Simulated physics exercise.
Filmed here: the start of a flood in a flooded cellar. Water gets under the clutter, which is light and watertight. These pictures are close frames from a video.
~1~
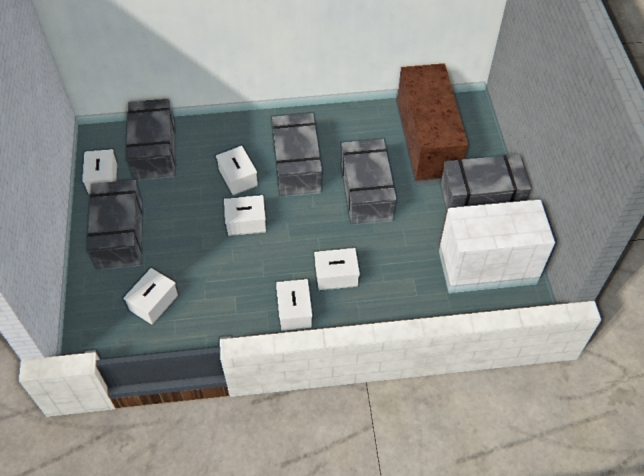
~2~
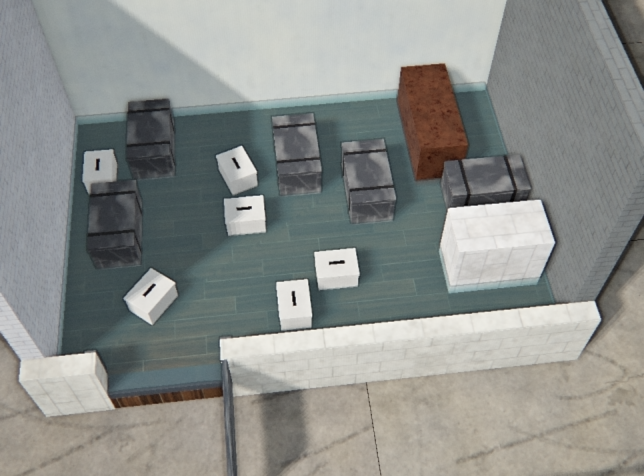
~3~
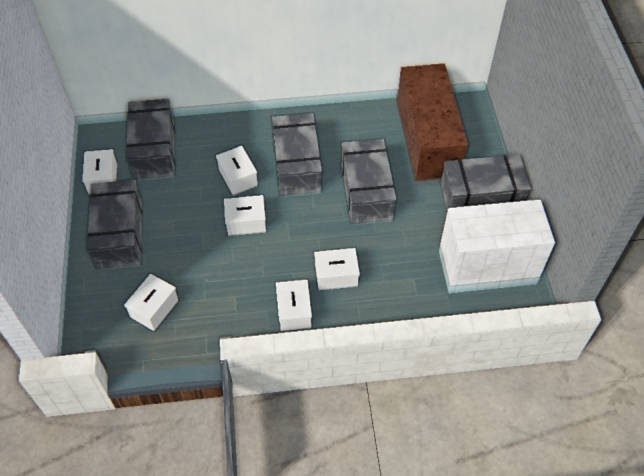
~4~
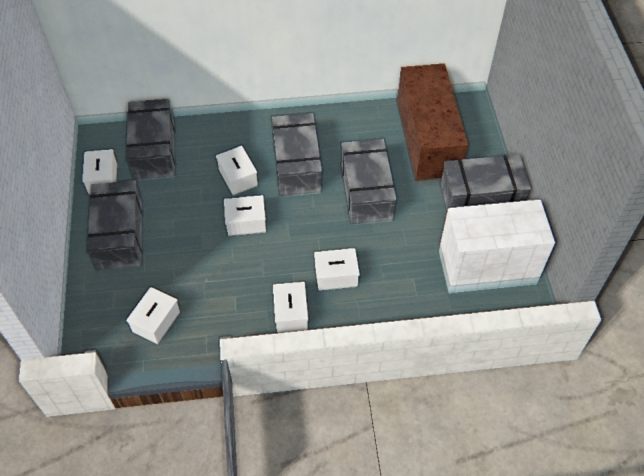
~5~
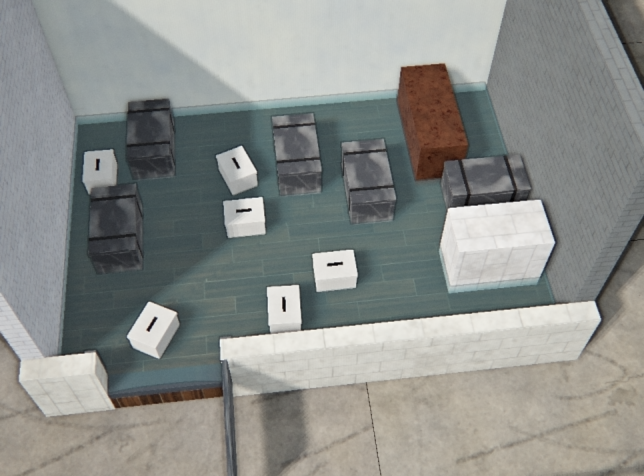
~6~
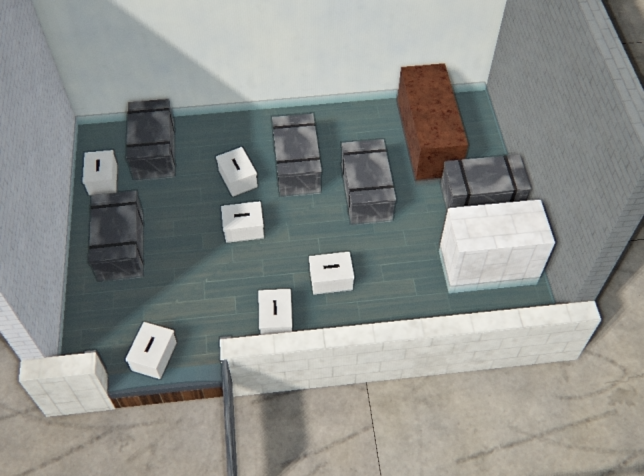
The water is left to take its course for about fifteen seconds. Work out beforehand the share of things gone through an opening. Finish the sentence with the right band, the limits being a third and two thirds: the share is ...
The share is from a third to two thirds.
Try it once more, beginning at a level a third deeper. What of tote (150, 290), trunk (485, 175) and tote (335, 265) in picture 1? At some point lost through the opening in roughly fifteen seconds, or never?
In turn: Swept away, remains, swept away.
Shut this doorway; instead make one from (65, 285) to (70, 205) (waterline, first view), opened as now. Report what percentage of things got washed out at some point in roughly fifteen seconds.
Roughly 50 in a hundred.
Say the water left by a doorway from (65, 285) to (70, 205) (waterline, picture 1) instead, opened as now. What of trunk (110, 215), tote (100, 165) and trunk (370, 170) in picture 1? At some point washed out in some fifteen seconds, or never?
Taking them one after another, flushed away, then flushed away, then held back.
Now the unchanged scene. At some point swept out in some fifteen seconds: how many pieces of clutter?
It adds up to 5.
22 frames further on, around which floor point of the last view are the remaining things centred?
(233, 251).
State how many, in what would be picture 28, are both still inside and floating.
The count is 7.
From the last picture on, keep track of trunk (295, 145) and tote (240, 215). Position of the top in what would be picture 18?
Look around pixels (253, 166) and (176, 287).
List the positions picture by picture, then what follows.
A tote at (149, 290), afloat; a tote at (294, 299) floats; 0 of 11 have shifted, in the first frame.
A tote at (149, 290), afloat; a tote at (294, 299) floats; 0 of 11 have shifted, in the second frame.
A tote at (150, 296), afloat, close to its start; a tote at (294, 299), afloat; 1 of 11 have shifted, in the third frame.
A tote at (152, 310), afloat, close to its start; a tote at (290, 301) floats, close to its start; 1 of 11 have shifted, in the fourth frame.
A tote at (152, 324), afloat, a stride from its start; a tote at (284, 305), afloat, close to its start; 2 of 11 have shifted, in the fifth frame.
A tote at (150, 345), afloat, a stride from its start; a tote at (275, 308), afloat, close to its start; 5 of 11 have shifted, in the sixth frame.
A moment on, 1 of 11 are out; 10 afloat.
Next, 2 of 11 are out; 9 afloat.
Later, 4 of 11 are out; 7 afloat.
In the end, 5 of 11 are out; 6 afloat.
